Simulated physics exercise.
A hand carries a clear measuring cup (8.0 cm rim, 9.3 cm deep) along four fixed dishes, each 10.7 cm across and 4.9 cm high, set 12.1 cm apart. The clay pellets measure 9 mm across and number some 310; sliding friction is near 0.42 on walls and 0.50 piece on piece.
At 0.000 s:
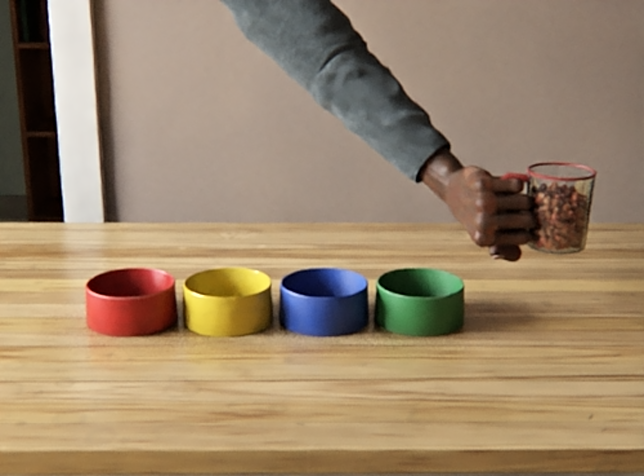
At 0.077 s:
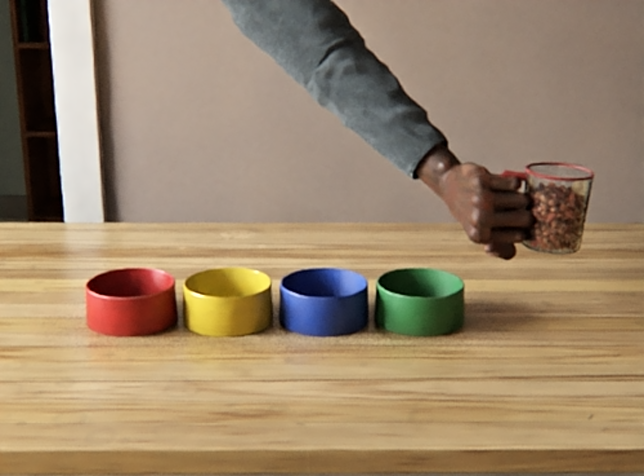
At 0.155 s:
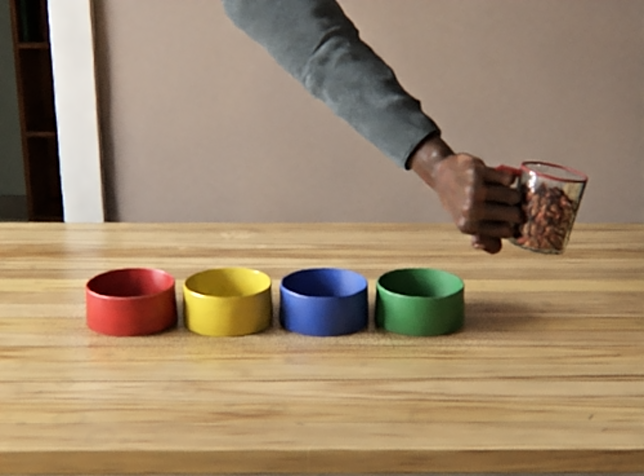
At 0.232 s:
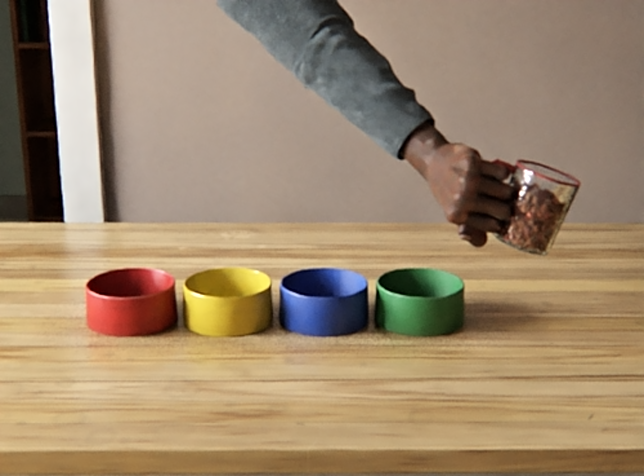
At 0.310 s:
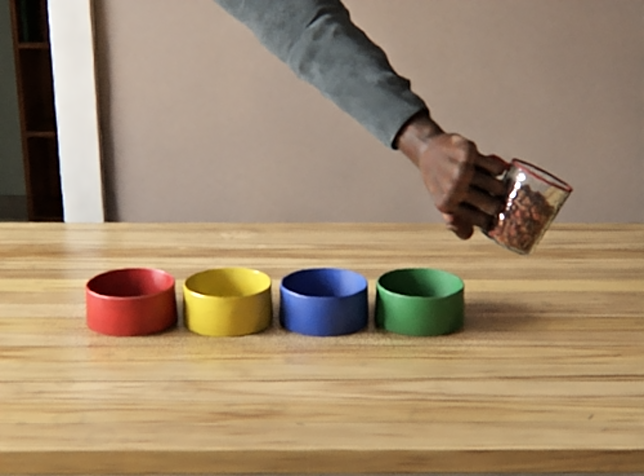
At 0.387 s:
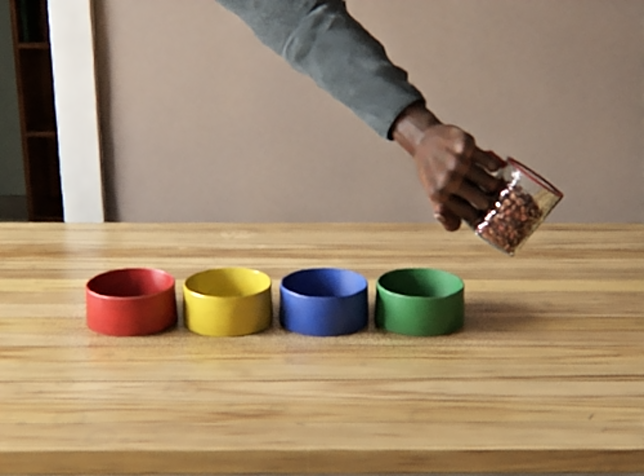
To begin with, a hand holds a clear measuring cup of reddish-brown pellets upright, to the right of four dishes coloured red, yellow, blue and green on a wooden table. The hand then moves the cup a short way left, tilting it steadily to the right as the pellets shift inside.
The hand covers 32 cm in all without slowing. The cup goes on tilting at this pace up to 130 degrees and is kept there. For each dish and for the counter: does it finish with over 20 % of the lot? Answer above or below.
Red: Below, blue: Below, green: Above, yellow: Below, counter: Below.
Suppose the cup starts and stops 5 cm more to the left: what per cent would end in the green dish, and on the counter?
Green 40, counter 20.
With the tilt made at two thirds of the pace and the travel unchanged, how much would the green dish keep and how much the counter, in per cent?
In that case green 10, counter 10.
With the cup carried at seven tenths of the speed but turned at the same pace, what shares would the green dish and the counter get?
In that case green 40, counter 60.
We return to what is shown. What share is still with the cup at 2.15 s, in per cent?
Roughly 0 per cent.
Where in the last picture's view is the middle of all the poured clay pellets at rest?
Near (414, 305).
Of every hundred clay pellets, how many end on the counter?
Some 5 per cent.
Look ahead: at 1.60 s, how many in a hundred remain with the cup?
Roughly 0 per cent.
Then, at 1.11 s, tilt 105 degrees; cup holds 90 %, green 5 %.
Then, at 1.60 s, tilt 130 degrees; cup holds 0 %, green 95 %.
After 2.15 s, tilt 130 degrees; cup holds 0 %, green 95 %.
At rest (2.5 s), red 0 %, blue 0 %, green 95 %, yellow 0 %, counter 5 %.
